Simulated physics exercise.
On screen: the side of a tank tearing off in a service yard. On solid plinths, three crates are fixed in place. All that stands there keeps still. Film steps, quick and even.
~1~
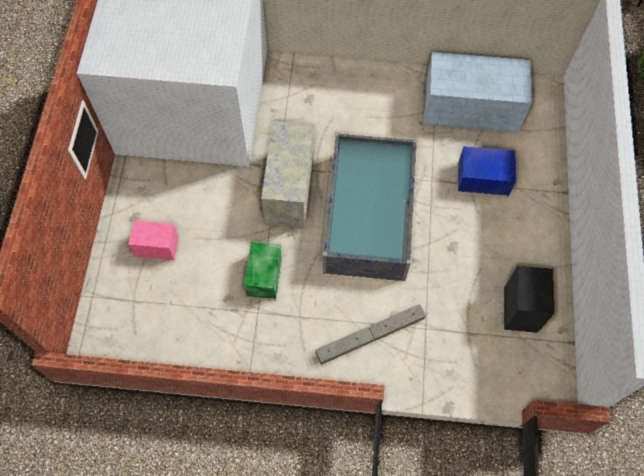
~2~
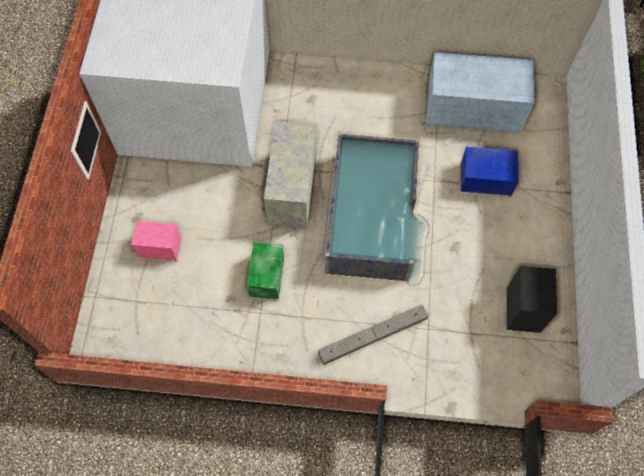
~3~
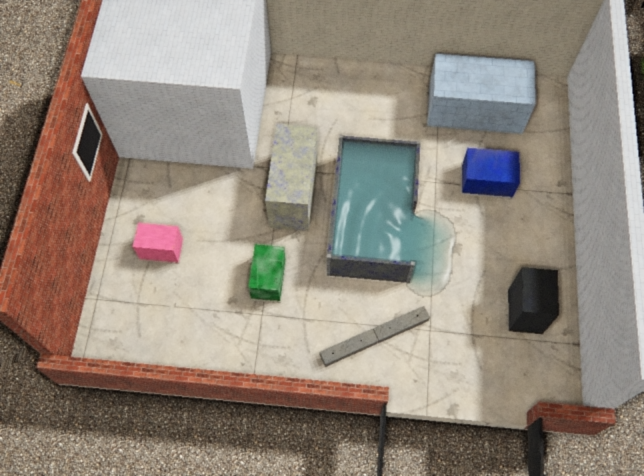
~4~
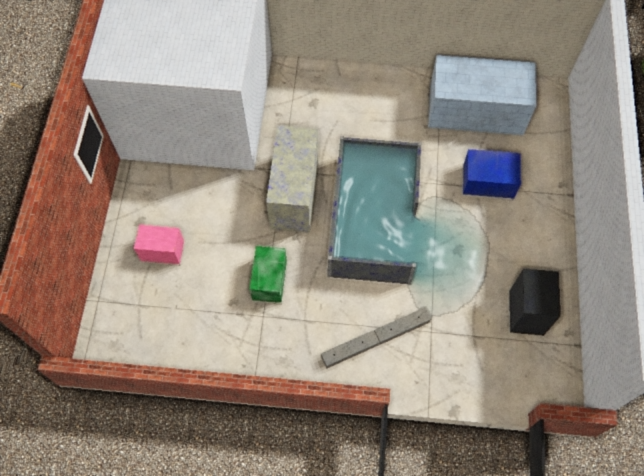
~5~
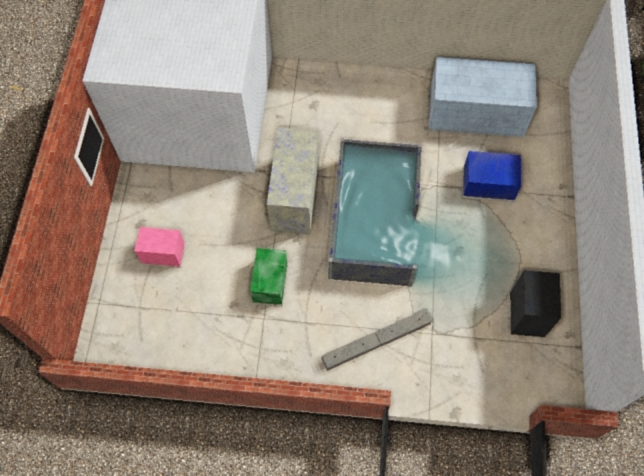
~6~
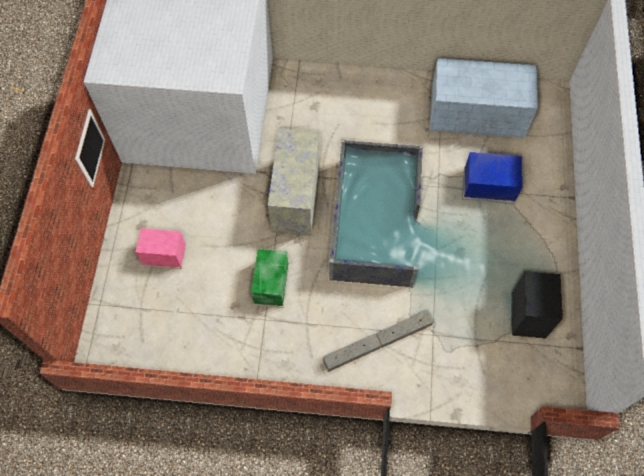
Teal water fills a dark-walled tank in the middle of a walled yard with a pale, cracked floor, seen from high above at a slant. A mottled stone-like block, green box and pink box sit to its left, a pale blue block, blue box and black box to its right. Water bursts from the tank's lower right side and spreads rightward around the black box, while the view shifts very slightly.
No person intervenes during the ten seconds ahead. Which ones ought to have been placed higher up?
In the end: The pink crate stays dry; the green crate stays dry; the blue crate gets soaked.
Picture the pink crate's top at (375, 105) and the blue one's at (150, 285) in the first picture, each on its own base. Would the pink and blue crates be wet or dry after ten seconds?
Looking at both, the pink crate gets submerged, and the blue crate is left untouched.
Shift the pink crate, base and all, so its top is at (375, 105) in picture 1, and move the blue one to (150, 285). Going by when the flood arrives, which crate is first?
I'd say it is the pink crate.
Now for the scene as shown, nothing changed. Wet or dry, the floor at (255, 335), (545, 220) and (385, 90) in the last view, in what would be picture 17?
First spot clear, second spot swamped, third spot clear.
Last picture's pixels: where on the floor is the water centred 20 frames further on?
I'd put it at around (482, 246).
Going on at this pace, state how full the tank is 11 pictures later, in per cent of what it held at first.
Roughly 44 per cent.
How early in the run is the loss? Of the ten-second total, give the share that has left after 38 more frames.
Close to 70 %.
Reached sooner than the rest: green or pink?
That would be the green crate.
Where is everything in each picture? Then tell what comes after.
The tank at (371, 198) is whole and still, in the first frame.
The front is at (419, 219), out from the gap at (408, 243), in the second frame.
The front is at (446, 222), out from the gap at (409, 245), in the third frame.
Water pours out at (410, 247) and has run to (485, 247), in the fourth frame.
The front is at (515, 252), out from the gap at (411, 249), in the fifth frame.
Water pours out at (412, 250) and has run to a hidden place, in the sixth frame.
A moment on, water covers 20 % of the floor; the pink crate not reached, the green crate not reached, the blue crate water round its plinth.
Next, water covers 25 % of the floor; the pink crate not reached, the green crate not reached, the blue crate water round its plinth.
Then, water covers 30 % of the floor; the pink crate not reached, the green crate not reached, the blue crate water round its plinth.
Later, water covers 45 % of the floor; the pink crate not reached, the green crate not reached, the blue crate water round its plinth.
In the end, water covers 65 % of the floor; the pink crate stayed above the water, the green crate stayed above the water, the blue crate was topped.
